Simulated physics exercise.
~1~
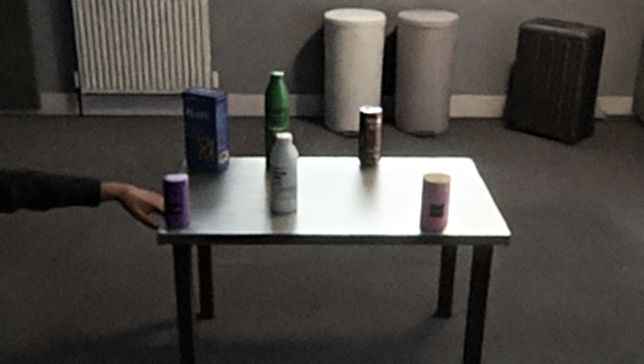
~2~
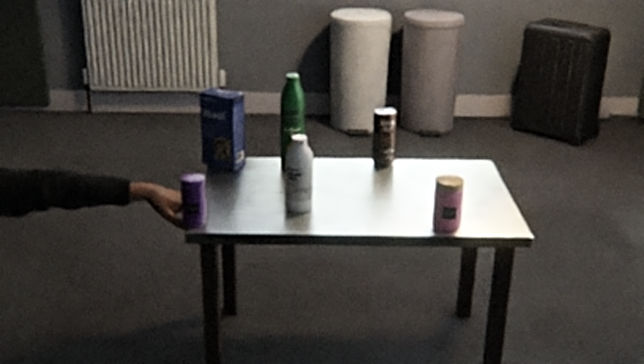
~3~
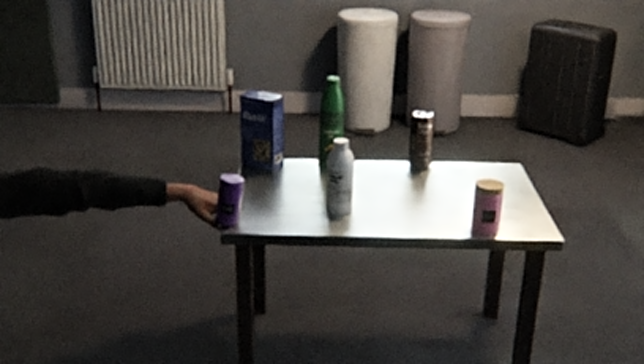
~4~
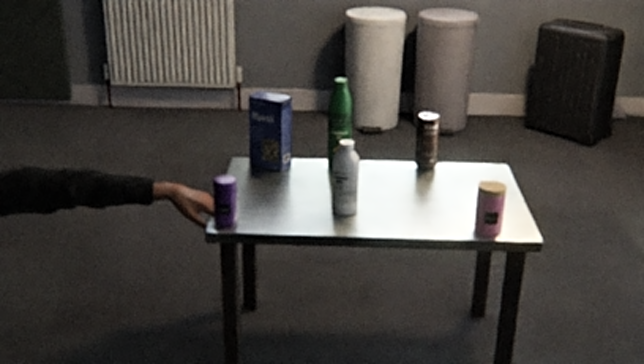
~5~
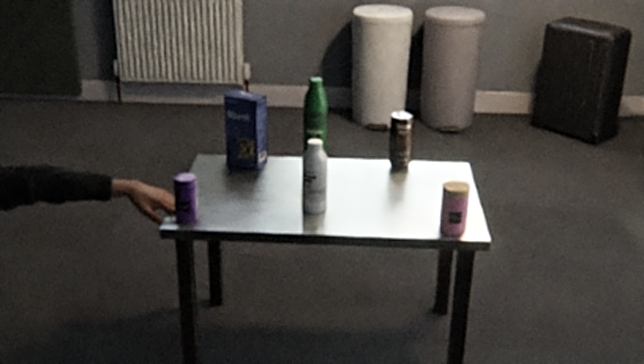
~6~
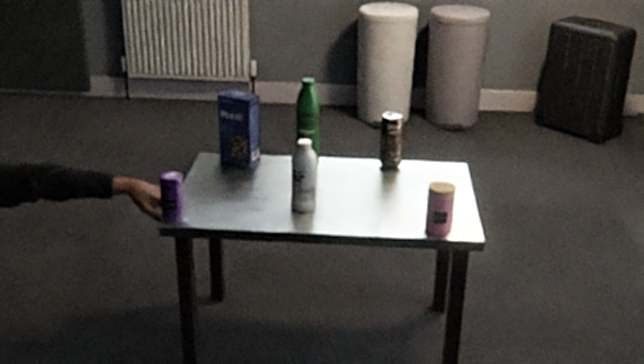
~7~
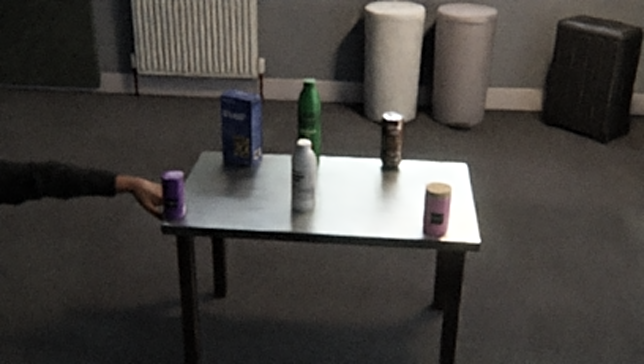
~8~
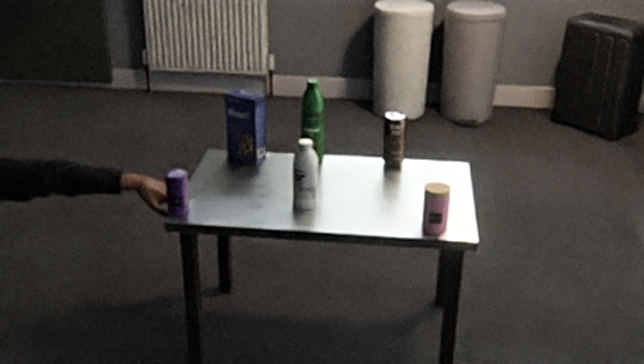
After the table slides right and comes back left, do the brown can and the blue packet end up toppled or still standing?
Both are still standing. The brown can and the blue packet stay upright on the table as it comes to rest.
